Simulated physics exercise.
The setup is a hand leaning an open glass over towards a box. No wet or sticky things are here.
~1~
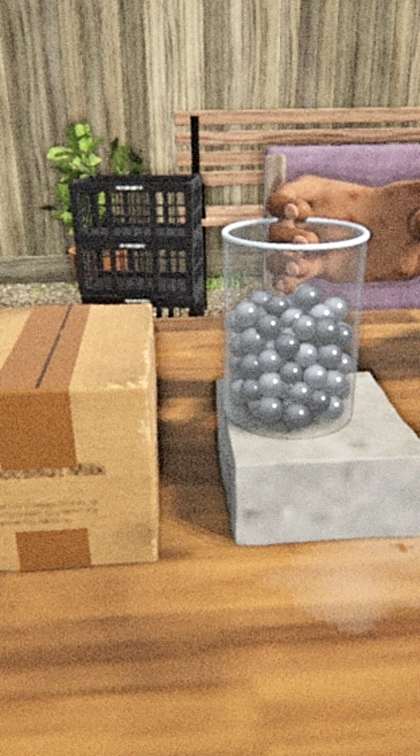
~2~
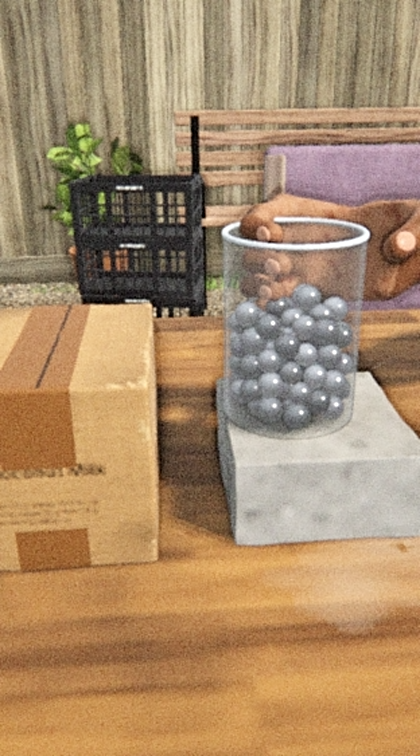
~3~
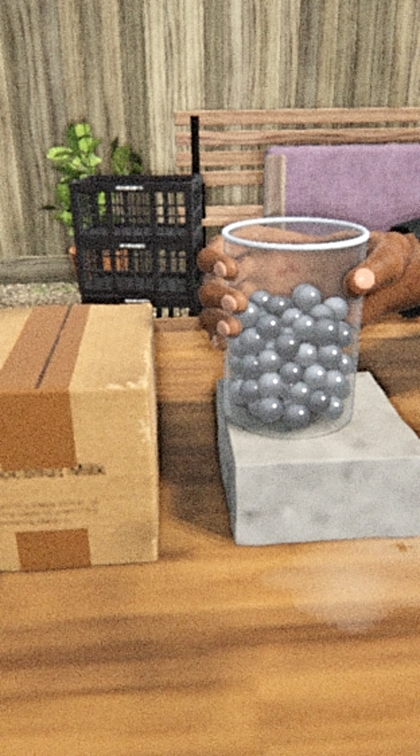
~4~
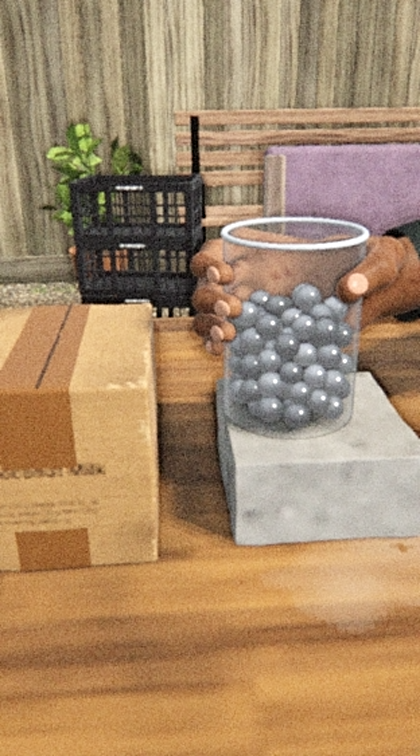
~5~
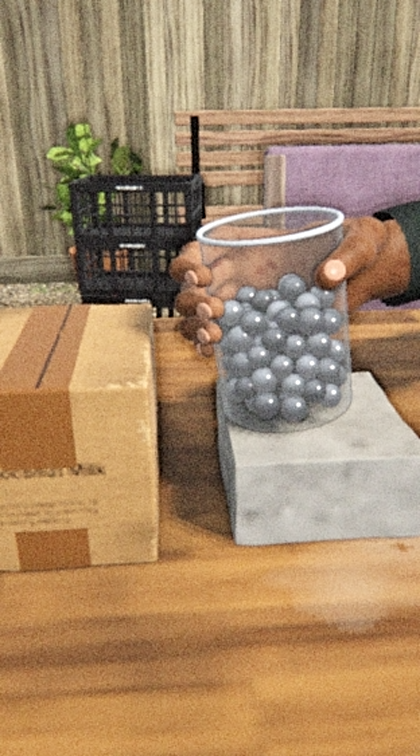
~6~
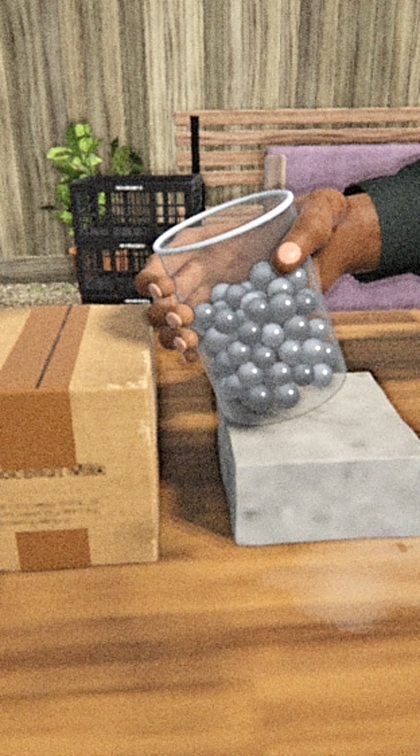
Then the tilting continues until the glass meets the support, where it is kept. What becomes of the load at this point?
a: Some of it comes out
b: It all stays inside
It all stays inside.
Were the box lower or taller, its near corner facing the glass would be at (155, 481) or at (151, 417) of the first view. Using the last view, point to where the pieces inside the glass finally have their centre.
Centre at rest, last picture: Try 1 about (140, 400); try 2 about (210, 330).
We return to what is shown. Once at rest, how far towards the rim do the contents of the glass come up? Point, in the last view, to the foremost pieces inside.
Roughly at (190, 293) in the last view, I'd say.
Then, 0.13 s after the last picture, the glass leans 29°; everything is still inside.
Then, 0.29 s after the last picture, the glass leans 37°; everything is still inside.
Then, 0.47 s after the last picture, the glass rests on the box at 38°; everything is still inside.
At rest, the glass rests on the box at 38°; everything is still inside.
